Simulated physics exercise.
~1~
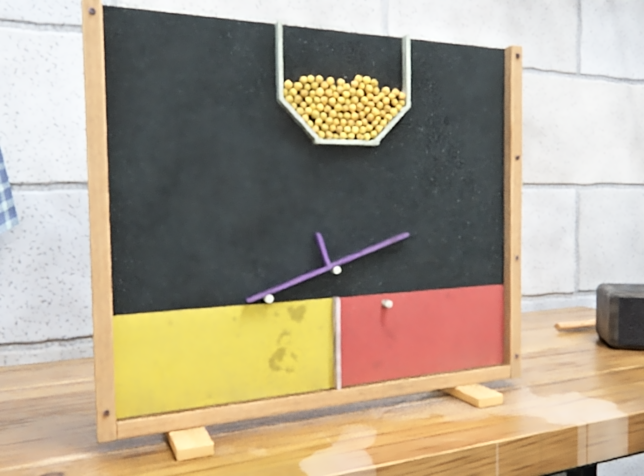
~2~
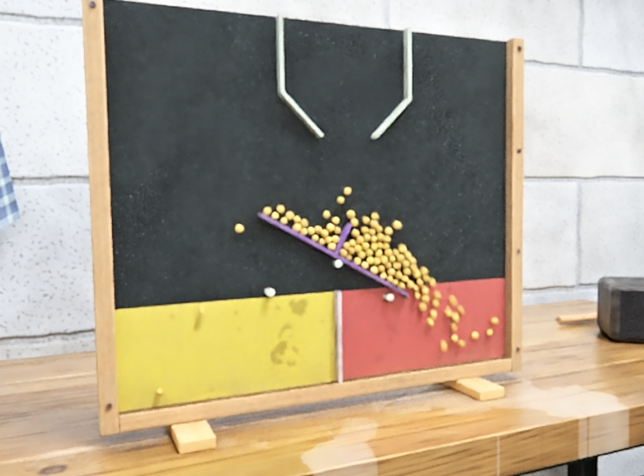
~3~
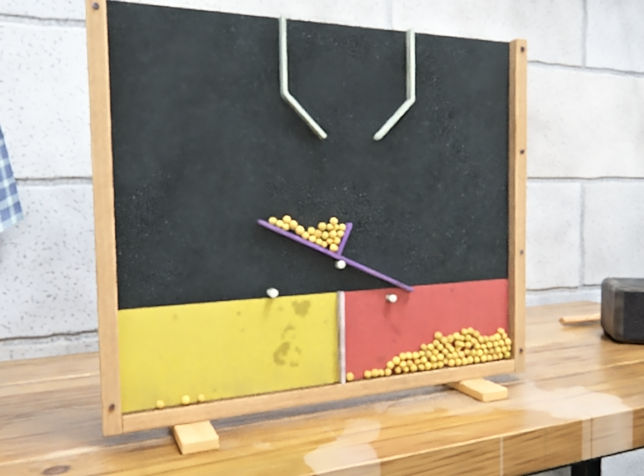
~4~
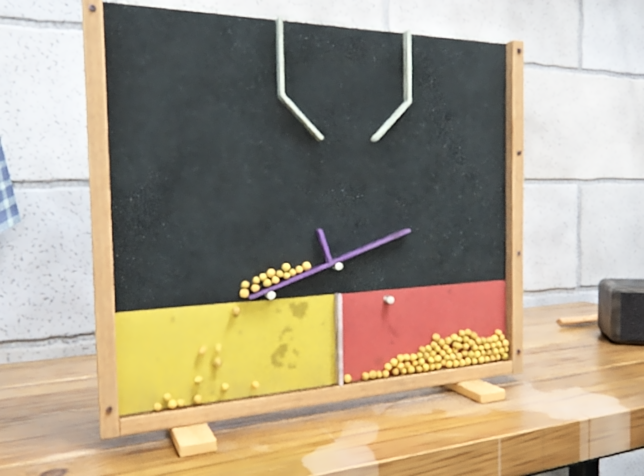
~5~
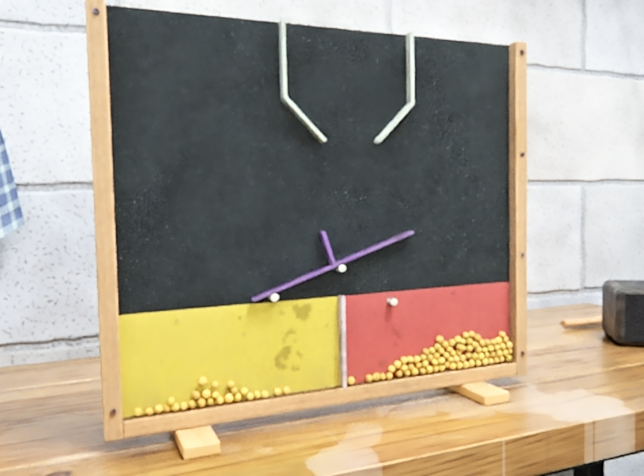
Small golden beads dropped from an open hopper onto a purple seesaw tray, which tipped right and poured most into the red bin, then swung back left and spilled the rest into the yellow bin, ending up empty with its left end down.
